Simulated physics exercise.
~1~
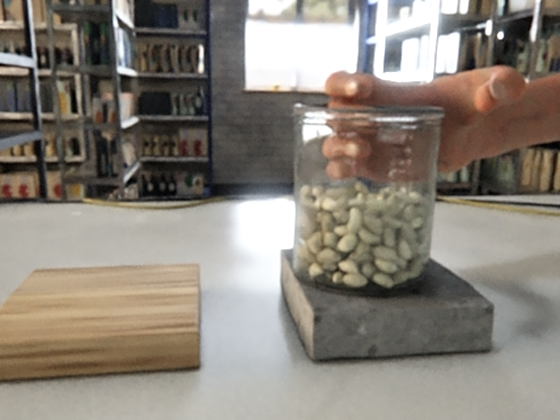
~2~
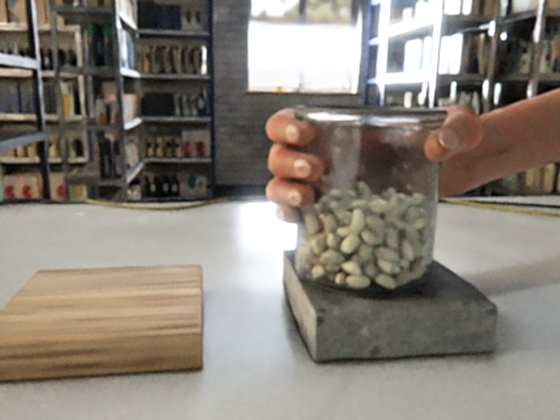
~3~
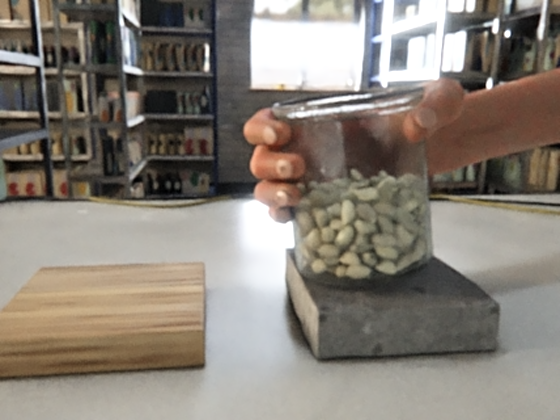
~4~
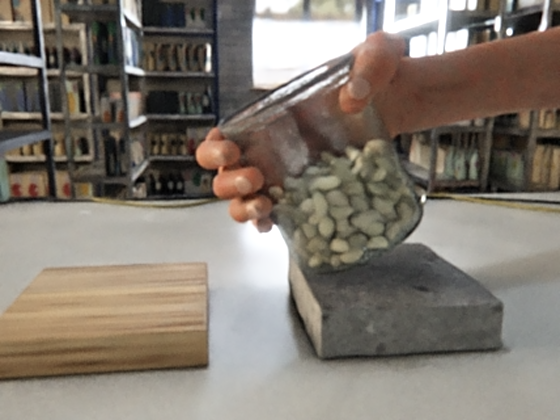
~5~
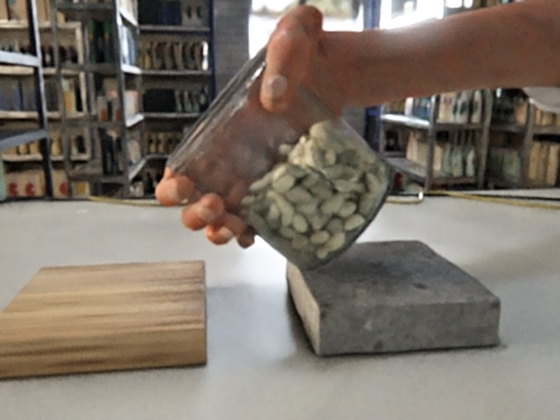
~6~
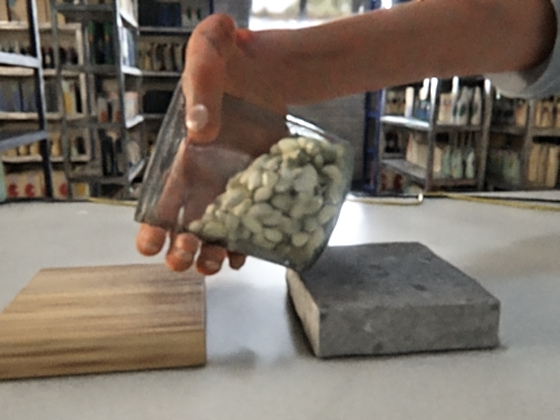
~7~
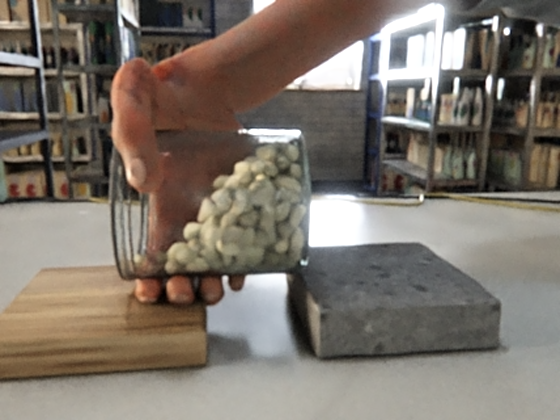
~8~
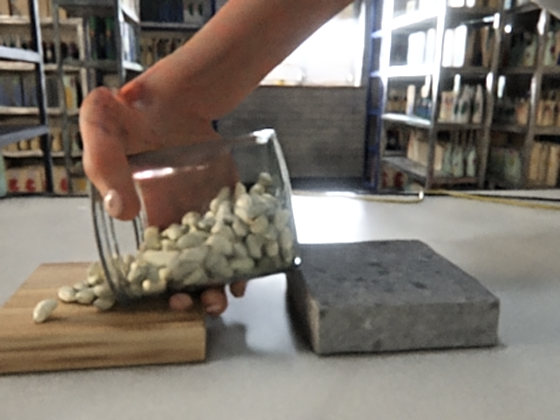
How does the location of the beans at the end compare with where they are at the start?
At the start the beans sit in the jar above the gray block on the right, while at the end they are farther left and slightly lower, mostly in the tipped jar by the wooden block with a few spilled onto it.
